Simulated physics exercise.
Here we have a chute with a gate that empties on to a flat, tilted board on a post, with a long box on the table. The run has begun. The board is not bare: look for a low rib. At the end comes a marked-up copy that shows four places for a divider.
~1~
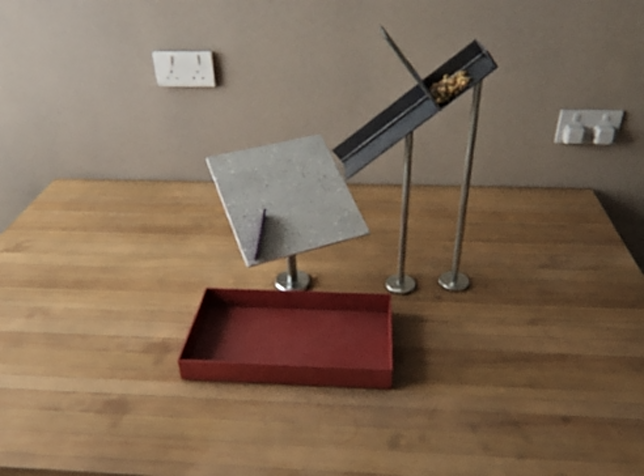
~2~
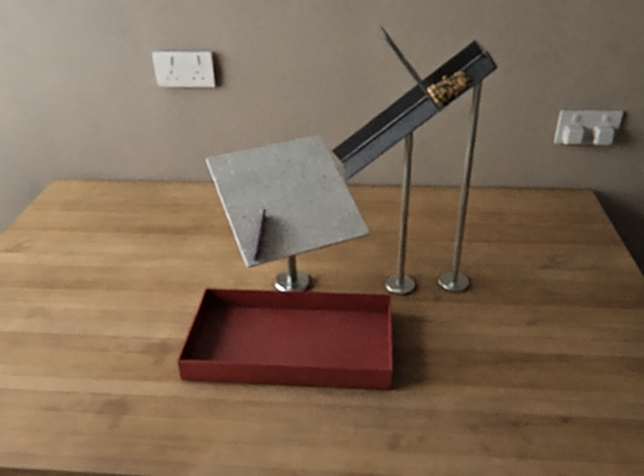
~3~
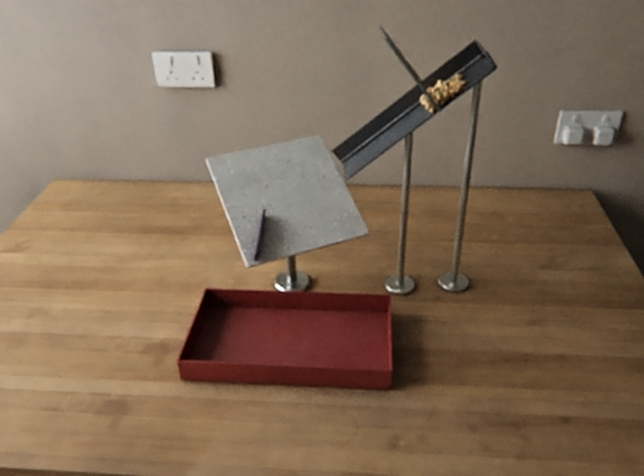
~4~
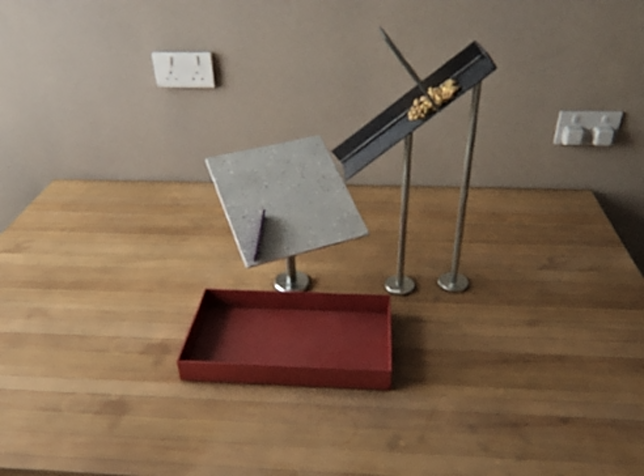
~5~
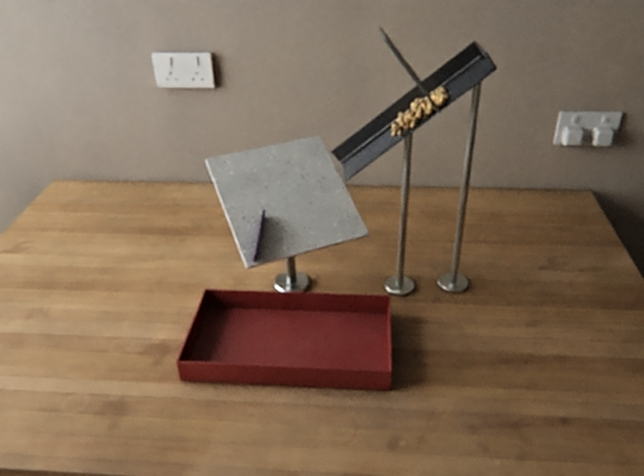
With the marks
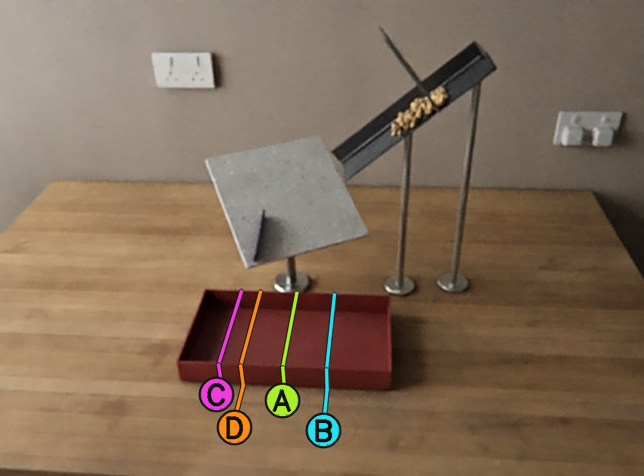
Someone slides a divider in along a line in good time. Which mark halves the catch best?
A works best here.
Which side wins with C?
The right side.
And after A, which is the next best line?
Here it is line B.
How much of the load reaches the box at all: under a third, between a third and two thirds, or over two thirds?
About that: Over two thirds.
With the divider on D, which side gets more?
More lands on the right.
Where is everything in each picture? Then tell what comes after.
Load behind the gate near (445, 86), dried chickpeas; lip of the chute near (345, 171), sloping fairly steeply, in the first frame.
Middle of the board near (287, 195), tilted gently; middle of its low edge near (311, 249); of its high edge near (265, 146), in the second frame.
Front corners of the box near (177, 361) and (391, 370), empty; front of the load near (424, 102), in the third frame.
Middle of the load near (429, 101); its front near (413, 118), close to a quarter of the way to the lip; rib from (264, 209) to (256, 255), in the fourth frame.
Middle of the load near (421, 108); its front near (394, 134), close to half of the way to the lip, in the fifth frame.
On the marked copy, line A crosses the front rim at (282, 366); line B crosses the front rim at (326, 368); line C crosses the front rim at (218, 363); line D crosses the front rim at (240, 364).
With A, of what is caught, close to two thirds on the left of the divider, close to a third on the right.
With B, of what is caught, the bulk on the left of the divider, close to a quarter on the right.
With C, of what is caught, none at all on the left of the divider, the whole lot on the right.
With D, of what is caught, only a few on the left of the divider, all but a few on the right.
